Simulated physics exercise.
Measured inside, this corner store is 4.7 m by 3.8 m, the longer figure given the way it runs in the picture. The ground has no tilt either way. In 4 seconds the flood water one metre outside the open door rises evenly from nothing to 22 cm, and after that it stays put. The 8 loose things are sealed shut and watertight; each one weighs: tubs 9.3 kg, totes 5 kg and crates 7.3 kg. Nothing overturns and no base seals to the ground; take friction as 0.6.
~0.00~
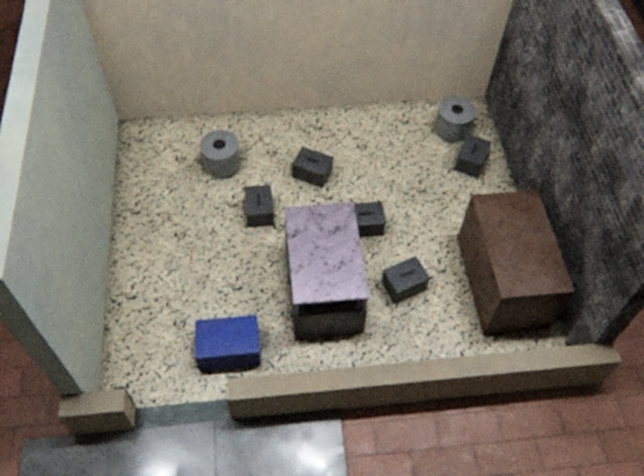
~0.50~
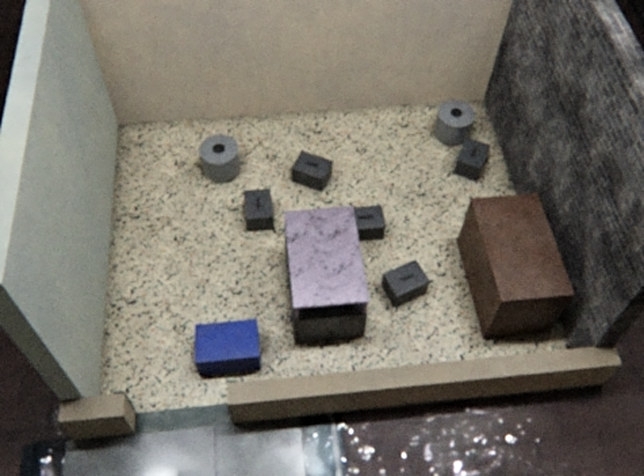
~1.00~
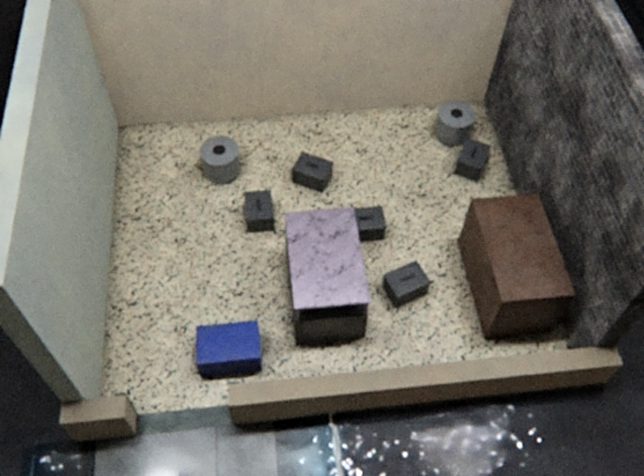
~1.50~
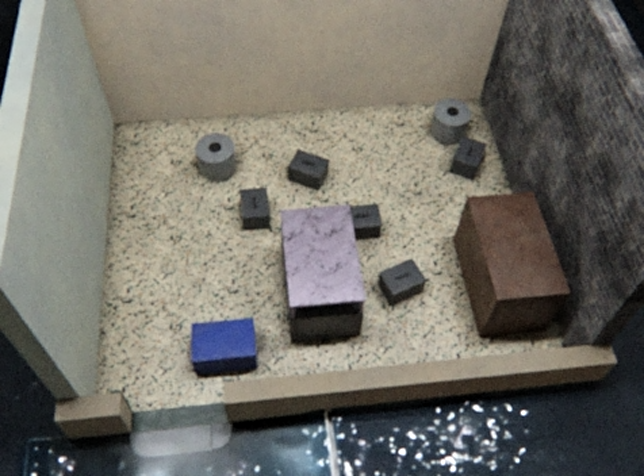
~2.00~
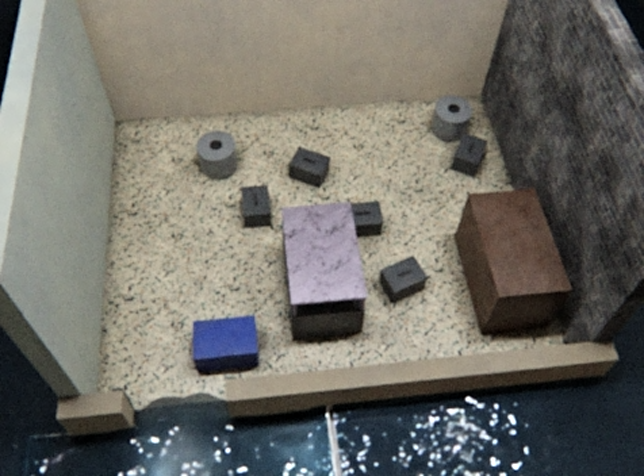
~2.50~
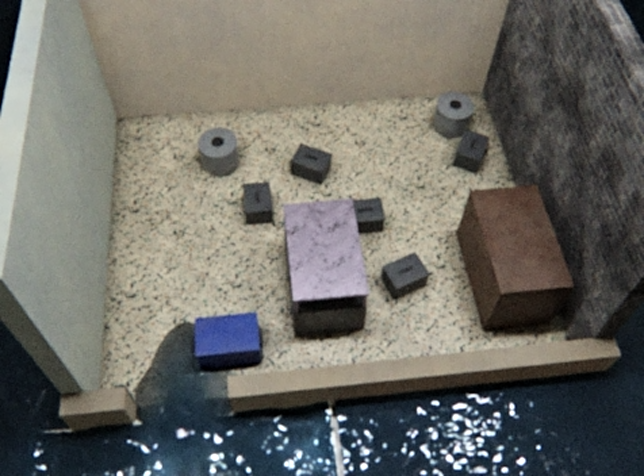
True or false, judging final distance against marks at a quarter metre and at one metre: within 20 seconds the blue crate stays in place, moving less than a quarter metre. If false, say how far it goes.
False, over one metre.
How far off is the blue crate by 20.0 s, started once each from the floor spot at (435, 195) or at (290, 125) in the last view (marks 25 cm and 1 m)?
First try: It covers a big distance; second try: It covers a big distance.
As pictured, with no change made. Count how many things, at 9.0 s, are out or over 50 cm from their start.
The number I get is 4.
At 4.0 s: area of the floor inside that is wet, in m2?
Wet area: Approx. 4.5 m2.
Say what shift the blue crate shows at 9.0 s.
Shift by then: About 300 cm.
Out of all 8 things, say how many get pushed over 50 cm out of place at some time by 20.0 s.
The answer here is 8.
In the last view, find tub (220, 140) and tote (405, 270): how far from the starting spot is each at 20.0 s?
They sit 40 cm and 50 cm away, in the order given.
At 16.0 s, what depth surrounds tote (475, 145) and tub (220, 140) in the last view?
13 and 11 cm.
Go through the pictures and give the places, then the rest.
In the first picture, the blue crate at (227, 336), on the bottom; 0.0 m2 under water; 0 of 8 have shifted.
In the second picture, the blue crate at (227, 340) rests on the ground; water covers 0.0 m2; 0 of 8 have shifted.
In the third picture, the blue crate at (228, 342) rests on the ground; water covers 0.0 m2; 0 of 8 have shifted.
In the fourth picture, the blue crate at (223, 339), on the bottom; 0.0 m2 under water; 0 of 8 have shifted.
In the fifth picture, the blue crate at (225, 337), on the bottom; 0.0 m2 under water; 0 of 8 have shifted.
In the sixth picture, the blue crate at (227, 334), on the bottom; 0.4 m2 under water; 0 of 8 have shifted.
After 4.0 s the blue crate is near (258, 283), 0.6 m from its start, aground; 0 afloat.
After 9.0 s the blue crate is near (350, 133), 2.8 m from its start, afloat; 3 afloat.
After 16.0 s the blue crate is near (403, 303), 1.7 m from its start, afloat; 8 afloat.
After 20.0 s the blue crate is near (392, 330), 1.6 m from its start, afloat; 8 afloat.
